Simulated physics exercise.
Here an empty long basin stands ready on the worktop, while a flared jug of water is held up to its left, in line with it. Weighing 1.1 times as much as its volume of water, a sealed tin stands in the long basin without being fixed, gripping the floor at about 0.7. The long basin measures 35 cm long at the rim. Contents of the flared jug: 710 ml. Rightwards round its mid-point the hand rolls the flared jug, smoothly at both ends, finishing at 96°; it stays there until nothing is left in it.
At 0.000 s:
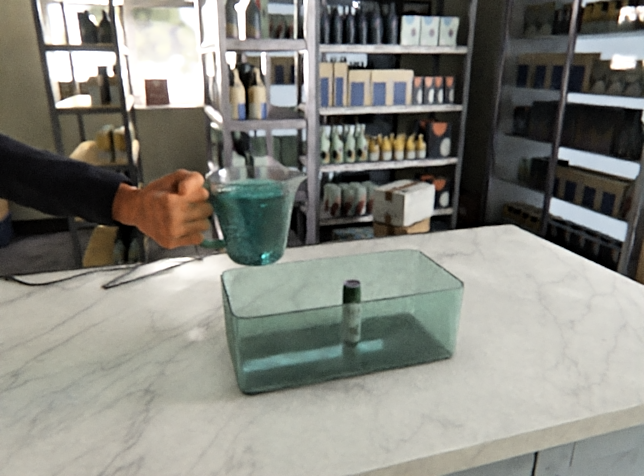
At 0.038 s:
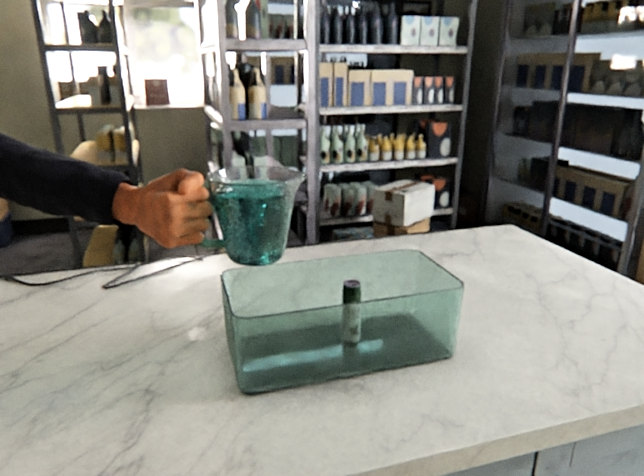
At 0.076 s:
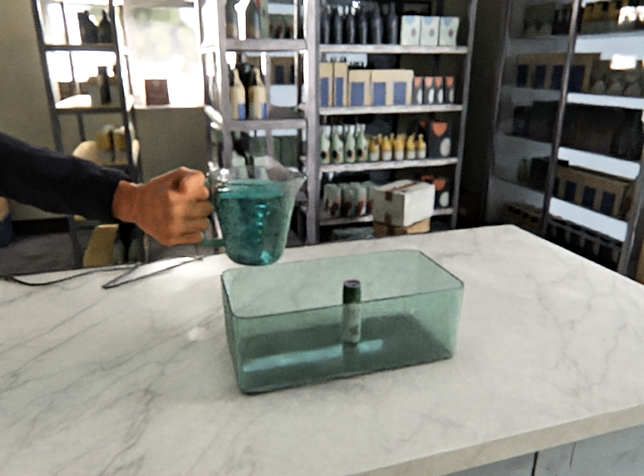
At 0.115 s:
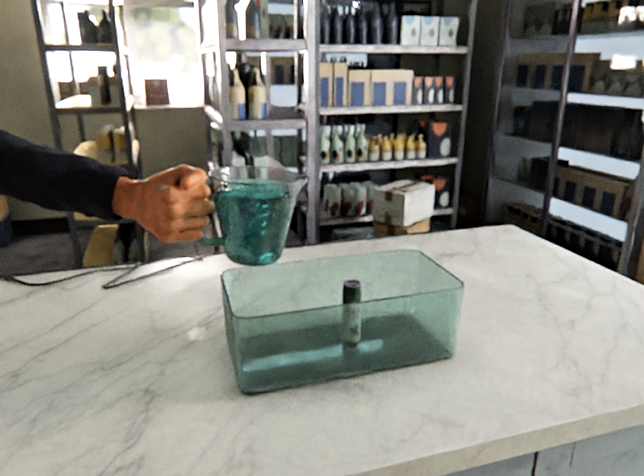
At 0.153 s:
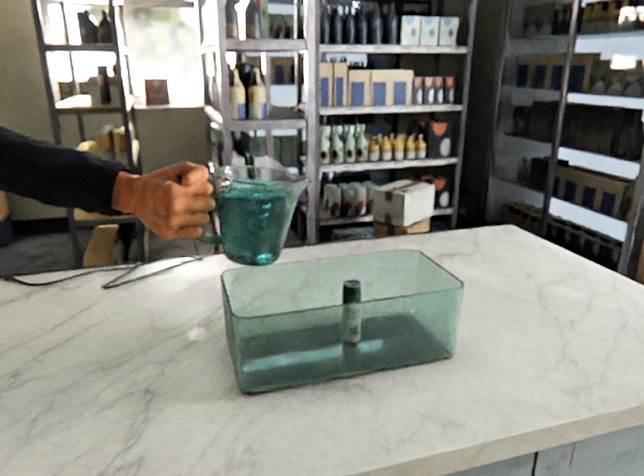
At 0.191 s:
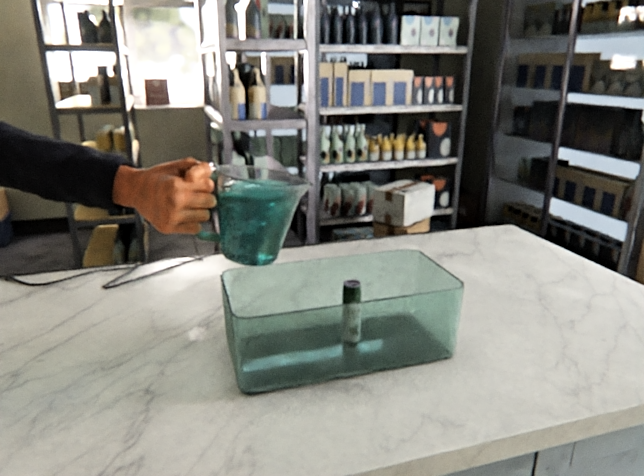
In a shop or workroom with stocked shelves along the back, a pale, grey-veined marble worktop is seen from slightly above its front edge. A long, clear green-tinted basin sits on it with a small dark-capped tin standing inside, while a dark-sleeved arm at left holds a flared jug of blue-green water above and beside it. The hand gradually rolls the jug slightly rightwards, the camera staying still.
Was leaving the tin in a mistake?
Yes, it gets knocked over.
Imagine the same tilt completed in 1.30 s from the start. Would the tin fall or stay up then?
The tin would overturn.
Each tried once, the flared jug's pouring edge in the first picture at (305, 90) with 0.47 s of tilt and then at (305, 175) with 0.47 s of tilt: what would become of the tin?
The tin stays vertical the first time and overturns the second time.
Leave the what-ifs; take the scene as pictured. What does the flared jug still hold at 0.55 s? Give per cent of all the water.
Roughly 74 %.
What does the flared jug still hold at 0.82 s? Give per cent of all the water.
I'd estimate some 24 per cent.
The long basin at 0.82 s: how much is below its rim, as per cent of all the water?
Some 64 per cent.
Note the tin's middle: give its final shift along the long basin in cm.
9.5 cm.
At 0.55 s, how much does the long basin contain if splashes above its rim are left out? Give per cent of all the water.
Near 7 in a hundred.
By 0.55 s the tilt is 65° and 74 per cent is still to pour; the tin stands where it began.
By 0.82 s the tilt is 94° and 23 per cent is still to pour; the tin stands 1 cm from where it began.
By 1.10 s the tilt is 96° and 2 per cent is still to pour; the tin leans 58°.
By 1.40 s the tilt is 96° and 0 per cent is still to pour; the tin lies on its side.
At rest the tin lies on its side.
